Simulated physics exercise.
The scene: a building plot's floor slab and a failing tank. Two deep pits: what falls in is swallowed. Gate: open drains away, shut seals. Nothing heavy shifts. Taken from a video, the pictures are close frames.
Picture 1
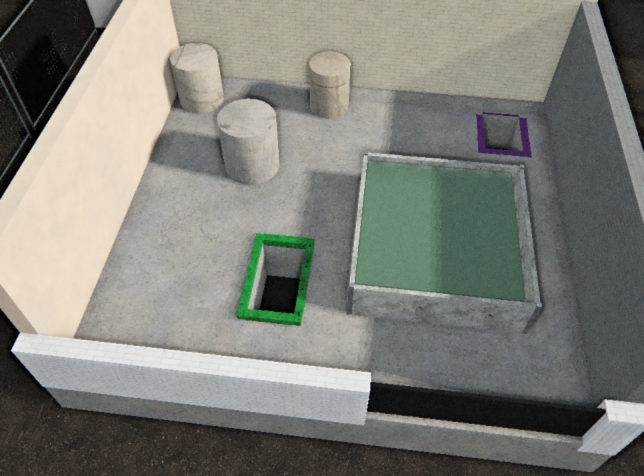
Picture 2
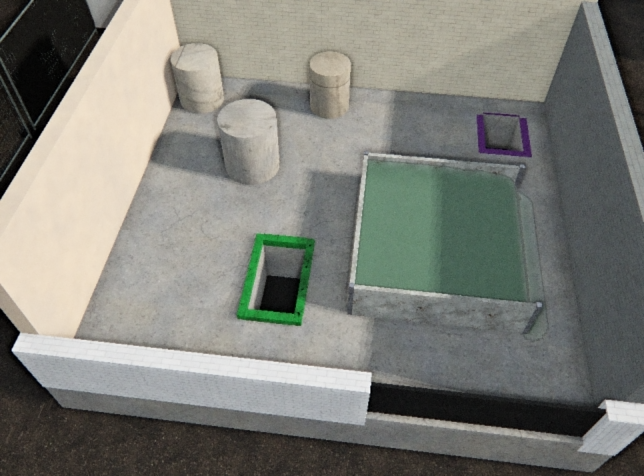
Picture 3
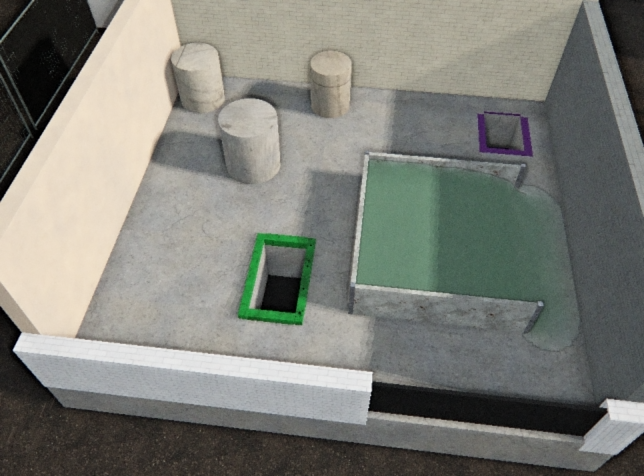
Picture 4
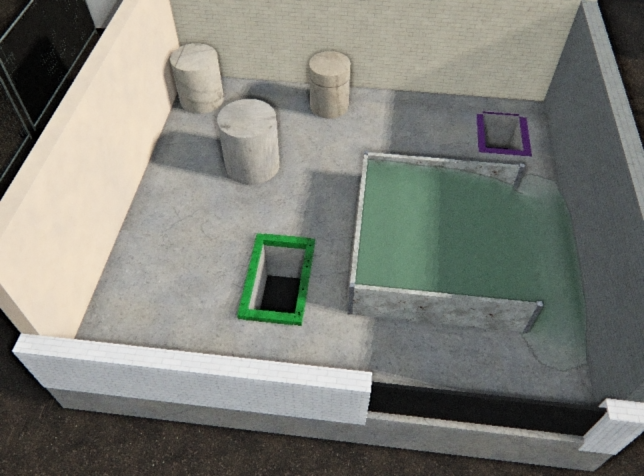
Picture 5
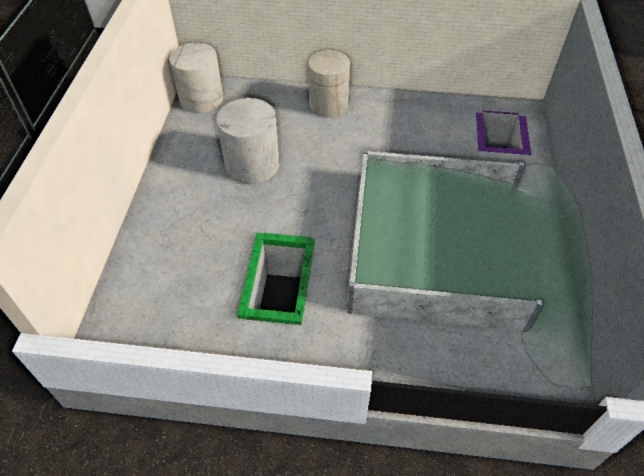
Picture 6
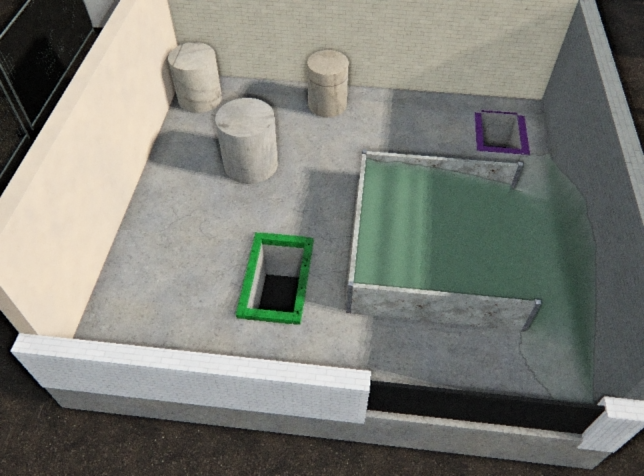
Green water poured out of the open right side of a square tank on a walled concrete floor, then spread to the right-hand wall and toward the front, while the pillars stood still.
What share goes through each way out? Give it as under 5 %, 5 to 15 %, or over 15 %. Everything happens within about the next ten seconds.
Shares - through the gate, under 5 %; through the purple pit, over 15 %; through the green pit, under 5 %.
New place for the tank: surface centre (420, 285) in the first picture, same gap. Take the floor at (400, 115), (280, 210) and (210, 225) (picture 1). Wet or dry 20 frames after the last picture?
In order: Inundated, then unflooded, then unflooded.
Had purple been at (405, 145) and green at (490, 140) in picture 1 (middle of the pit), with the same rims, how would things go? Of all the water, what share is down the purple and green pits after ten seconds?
Of the total, the purple pit holds 4 per cent and the green pit 8 per cent.
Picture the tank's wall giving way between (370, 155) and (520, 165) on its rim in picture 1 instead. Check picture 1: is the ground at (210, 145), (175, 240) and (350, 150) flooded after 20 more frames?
Soaked, then unsoaked, then soaked.
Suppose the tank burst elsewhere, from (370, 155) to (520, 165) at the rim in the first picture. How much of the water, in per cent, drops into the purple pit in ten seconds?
For purple, roughly 45 in a hundred.
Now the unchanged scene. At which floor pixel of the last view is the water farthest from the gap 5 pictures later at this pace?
Somewhere near (539, 104).
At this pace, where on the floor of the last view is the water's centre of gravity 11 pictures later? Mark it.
About (488, 262).
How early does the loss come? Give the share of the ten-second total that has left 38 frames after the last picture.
It comes to around 75 per cent.
A moment on, water covers 15 % of the floor; the gate 0 %, the purple pit 1 %, the green pit 0 %.
Next, water covers 25 % of the floor; the gate 0 %, the purple pit 5 %, the green pit 0 %.
Then, water covers 45 % of the floor; the gate 0 %, the purple pit 11 %, the green pit 1 %.
Later, water covers 70 % of the floor; the gate 0 %, the purple pit 17 %, the green pit 1 %.
In the end, water covers 95 % of the floor; the gate 0 %, the purple pit 23 %, the green pit 1 %.
